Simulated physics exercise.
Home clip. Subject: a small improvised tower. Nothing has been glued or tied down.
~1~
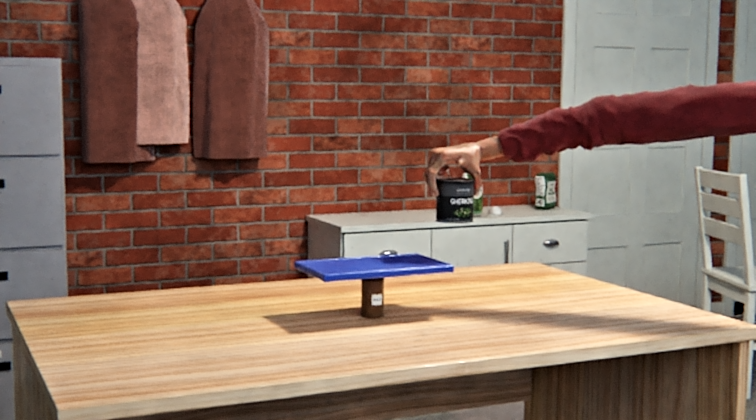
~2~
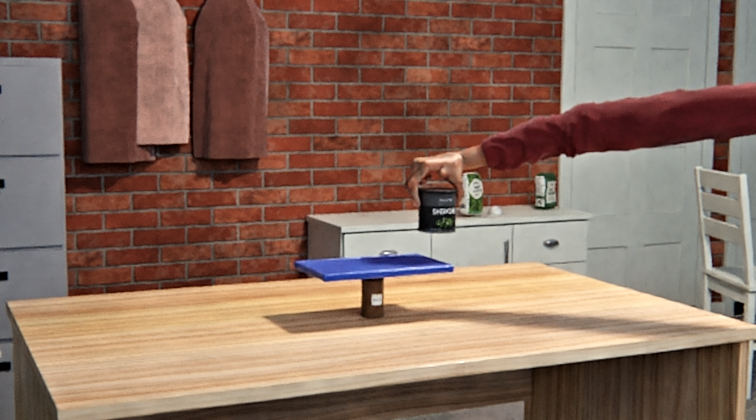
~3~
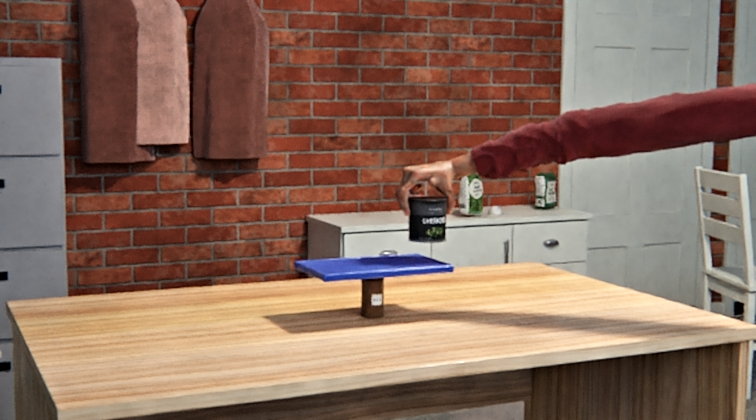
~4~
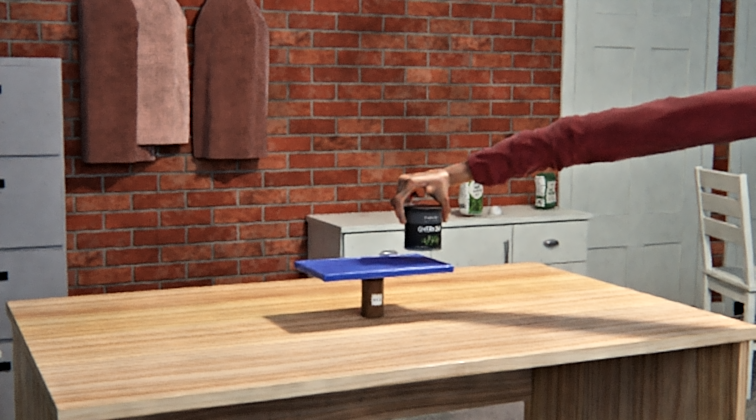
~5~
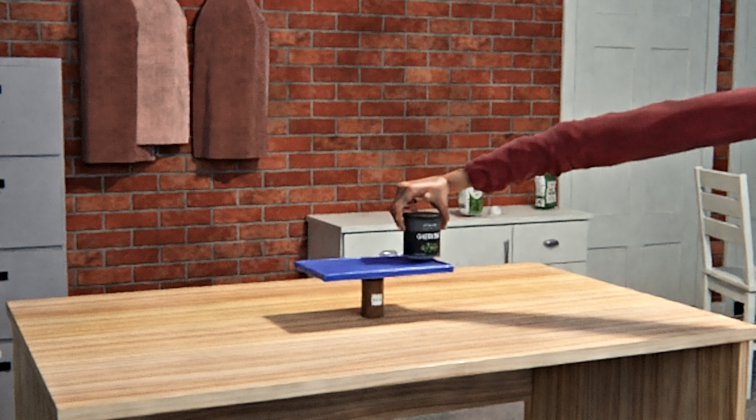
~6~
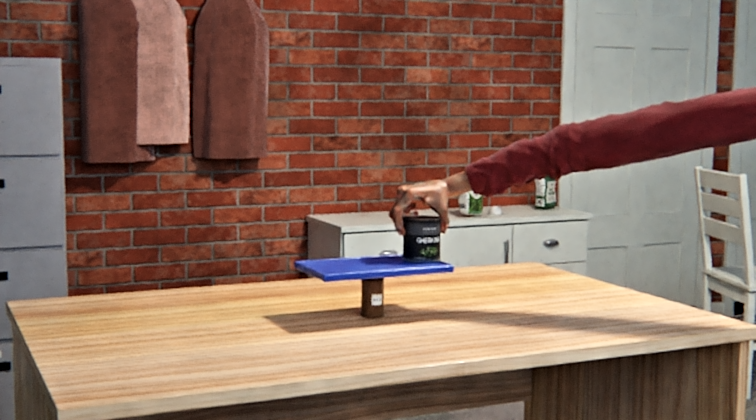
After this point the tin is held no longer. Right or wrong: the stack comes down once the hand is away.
Right, it comes down.
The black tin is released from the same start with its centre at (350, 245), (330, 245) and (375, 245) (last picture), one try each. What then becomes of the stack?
Try one: Collapse; try two: Collapse; try three: Stable.
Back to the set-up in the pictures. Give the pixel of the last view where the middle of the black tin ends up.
End spot: Near (466, 289).
Then, 0.30 s after the last picture, black tin now fallen; blue lid tipped 49° from how it was.
Then, 0.40 s after the last picture, blue lid tipped 51° from how it was.
Then, 0.50 s after the last picture, blue lid tipped 32° from how it was.
Then, 1.30 s after the last picture, black tin resting near (465, 289).
At rest, fallen, black tin; moved from the start, blue lid; brown shaker in place. Seen from the same camera at the end, black tin near (466, 289). The stack comes apart.
